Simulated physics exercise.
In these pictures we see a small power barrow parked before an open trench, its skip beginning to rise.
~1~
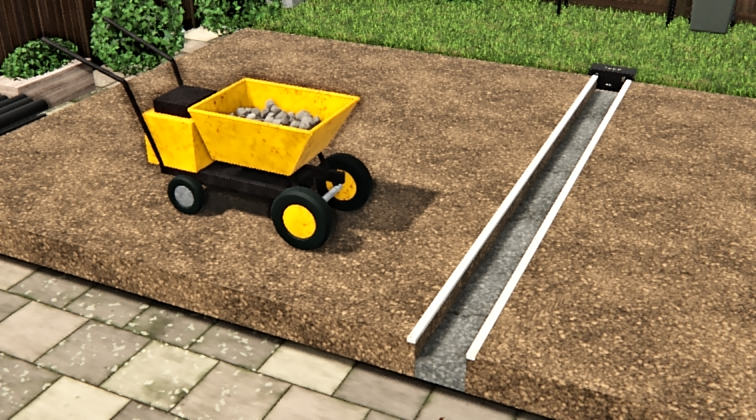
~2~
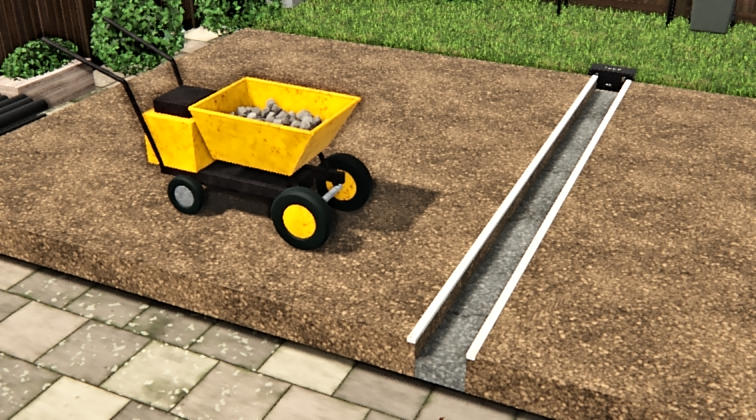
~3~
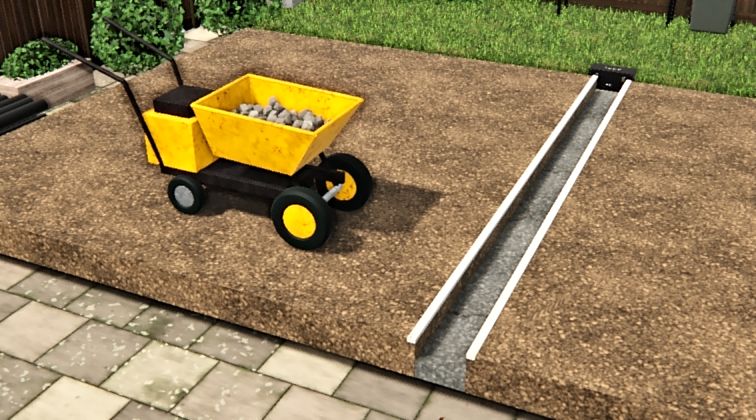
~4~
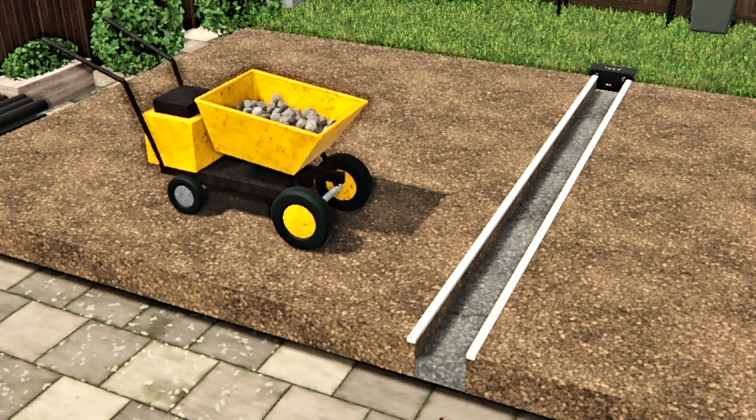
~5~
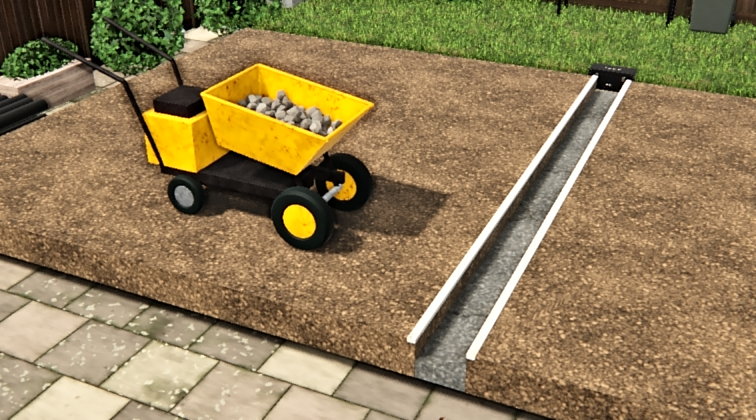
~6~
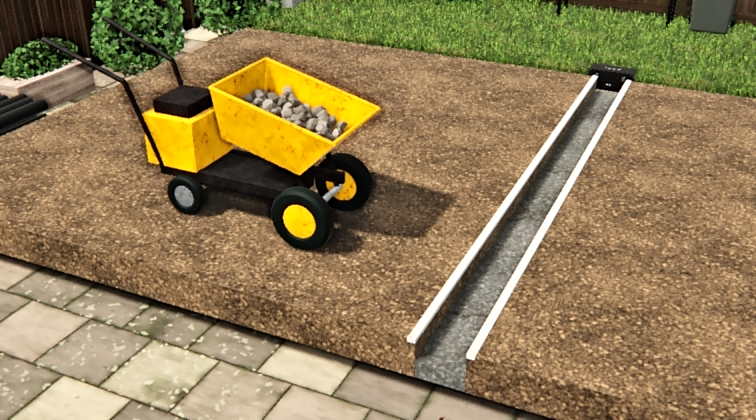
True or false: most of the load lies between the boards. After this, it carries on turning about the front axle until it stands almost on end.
False.
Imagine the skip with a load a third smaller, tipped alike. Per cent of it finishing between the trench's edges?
Close to 20 in a hundred.
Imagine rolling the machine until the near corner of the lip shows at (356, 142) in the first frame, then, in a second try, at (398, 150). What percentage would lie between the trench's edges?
Around 80 % the first time and around 40 % the second.
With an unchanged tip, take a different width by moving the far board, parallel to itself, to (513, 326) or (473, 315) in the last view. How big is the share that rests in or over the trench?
Result, try 1: 30 in a hundred; try 2: 30 in a hundred.
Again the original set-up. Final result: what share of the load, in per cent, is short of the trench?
That share comes out near 70 in a hundred.
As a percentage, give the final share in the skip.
Some 0 in a hundred.
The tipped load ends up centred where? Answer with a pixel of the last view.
Somewhere close to (446, 251) in the last picture.
Shortly afterwards, skip tipped steeply; the whole lot in the skip.
Next, skip tipped right over; all but a few in the skip; only a few short of the trench; a little falling.
Some moments later, skip tipped right over; near a quarter in the skip; near two thirds short of the trench; near a quarter in or heaped over the trench; only a few beyond it.
In the end, skip tipped right over; only a few in the skip; near two thirds short of the trench; near a quarter in or heaped over the trench; only a few beyond it.
